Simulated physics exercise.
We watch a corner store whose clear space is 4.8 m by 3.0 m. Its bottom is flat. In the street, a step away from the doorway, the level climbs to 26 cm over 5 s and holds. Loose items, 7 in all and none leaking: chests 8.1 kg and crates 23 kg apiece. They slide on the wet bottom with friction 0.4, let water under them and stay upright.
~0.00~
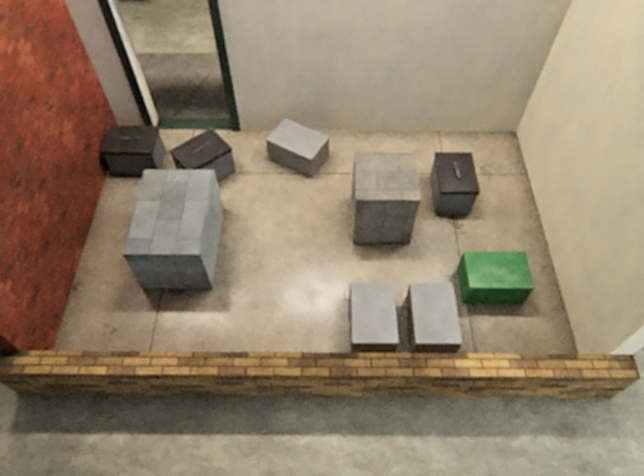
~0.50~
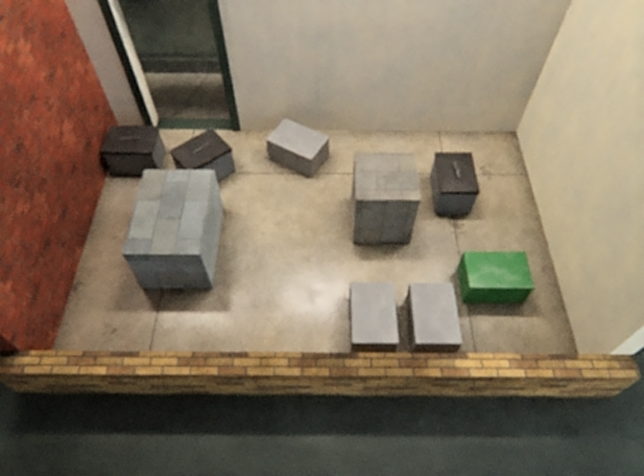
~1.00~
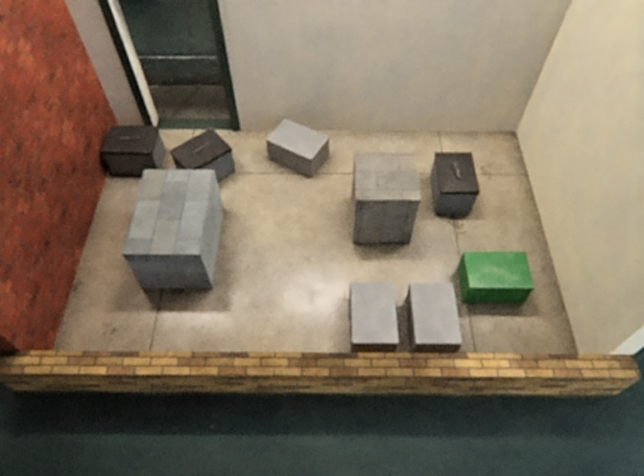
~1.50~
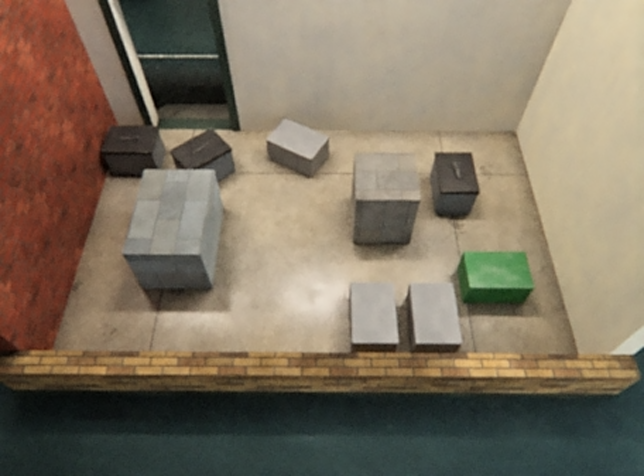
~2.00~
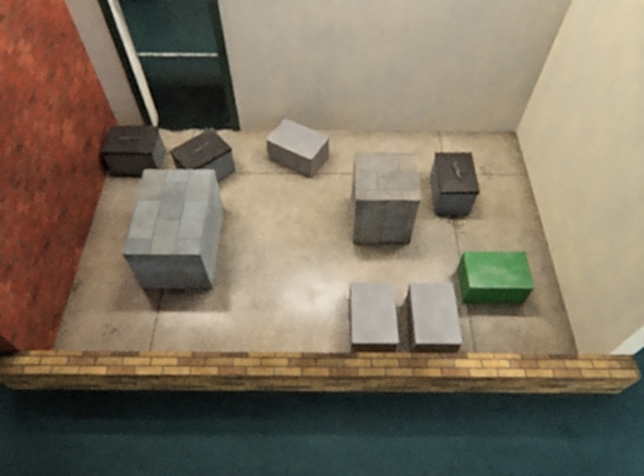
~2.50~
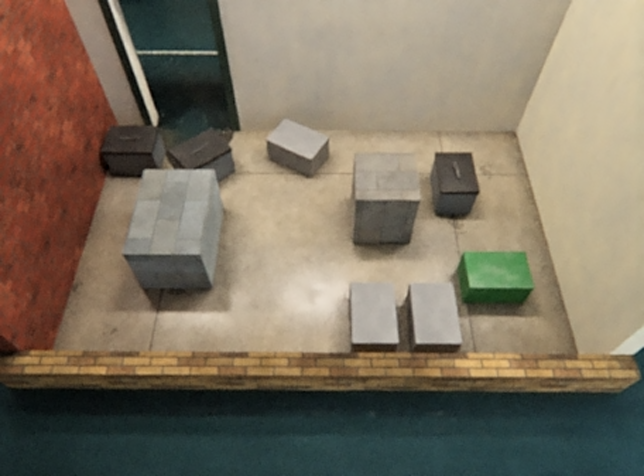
In a corner store with one green crate among gray and dark boxes, the ground outside darkened under bluish water, which then crept in a little at the doorway while the boxes stayed put.
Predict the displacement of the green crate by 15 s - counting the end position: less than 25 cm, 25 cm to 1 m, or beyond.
The green crate ends far away.
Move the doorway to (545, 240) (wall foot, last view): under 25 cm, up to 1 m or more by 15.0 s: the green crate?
In that case the green crate moves a short way.
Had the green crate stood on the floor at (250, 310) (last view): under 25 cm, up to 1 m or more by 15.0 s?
It is nudged along.
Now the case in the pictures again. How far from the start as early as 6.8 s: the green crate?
About 0 cm.
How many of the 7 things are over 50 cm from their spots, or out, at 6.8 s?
2 of them.
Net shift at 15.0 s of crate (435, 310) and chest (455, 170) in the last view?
In turn: 150 cm, 60 cm.
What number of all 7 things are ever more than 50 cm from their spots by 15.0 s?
7 of them.
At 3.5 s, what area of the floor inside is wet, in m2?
Roughly 2.5 m2.
After 3.5 s the green crate is near (498, 269), 0.0 m from its start, aground; 0 afloat.
After 6.8 s the green crate is near (498, 269), 0.0 m from its start, aground; 0 afloat.
After 11.0 s the green crate is near (531, 250), 0.4 m from its start, afloat; 6 afloat.
After 15.0 s the green crate is near (470, 160), 1.3 m from its start, afloat; 7 afloat.
